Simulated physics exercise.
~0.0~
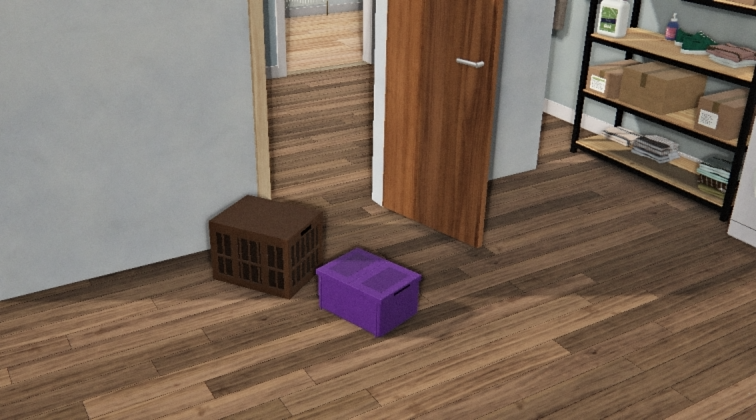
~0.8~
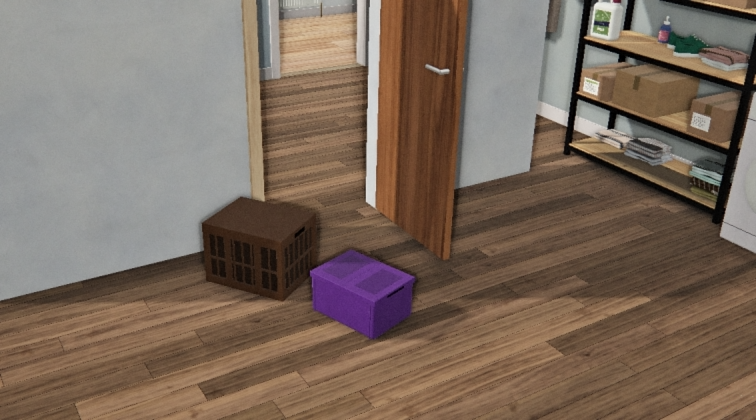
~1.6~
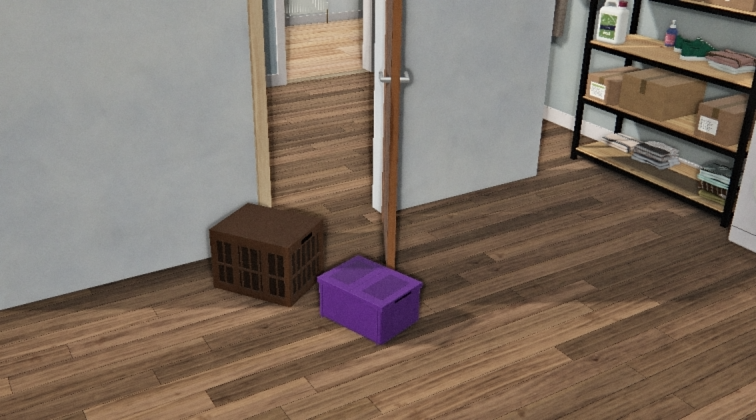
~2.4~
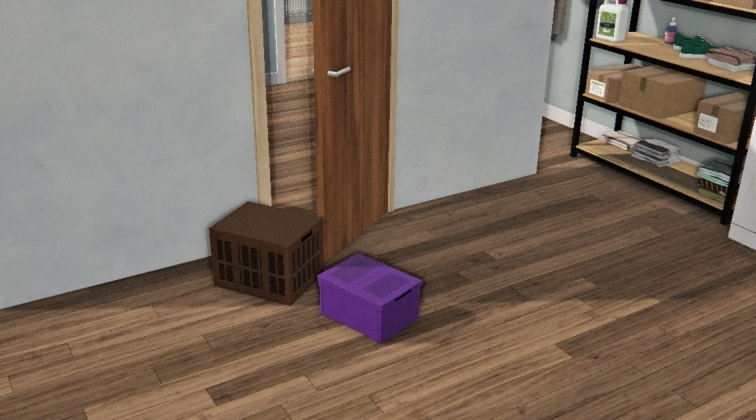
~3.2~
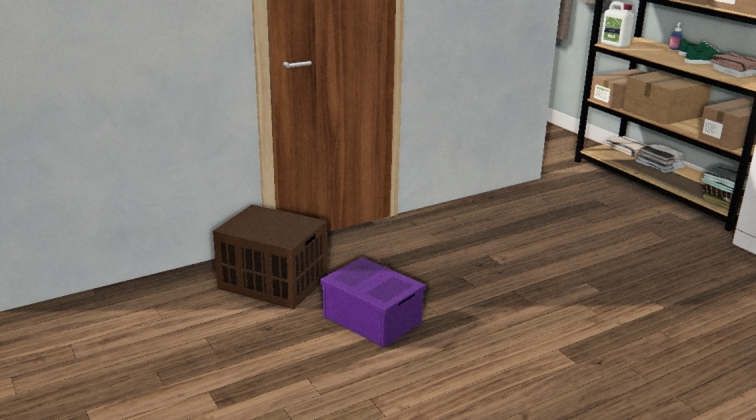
A wooden door stands wide open in a pale grey wall, seen from above and at a distance in a wood-floored room by a gently swaying camera. A brown slatted chest sits by the left side of the doorway, with a purple tote to its right and slightly nearer, while black-framed shelves hold boxes and folded cloths at the far right. The door begins swinging to the left, turning until its edge faces the viewer. It continues behind the tote and past the chest, narrowing the opening. Finally it rests fully shut in its frame, with both containers still in place.
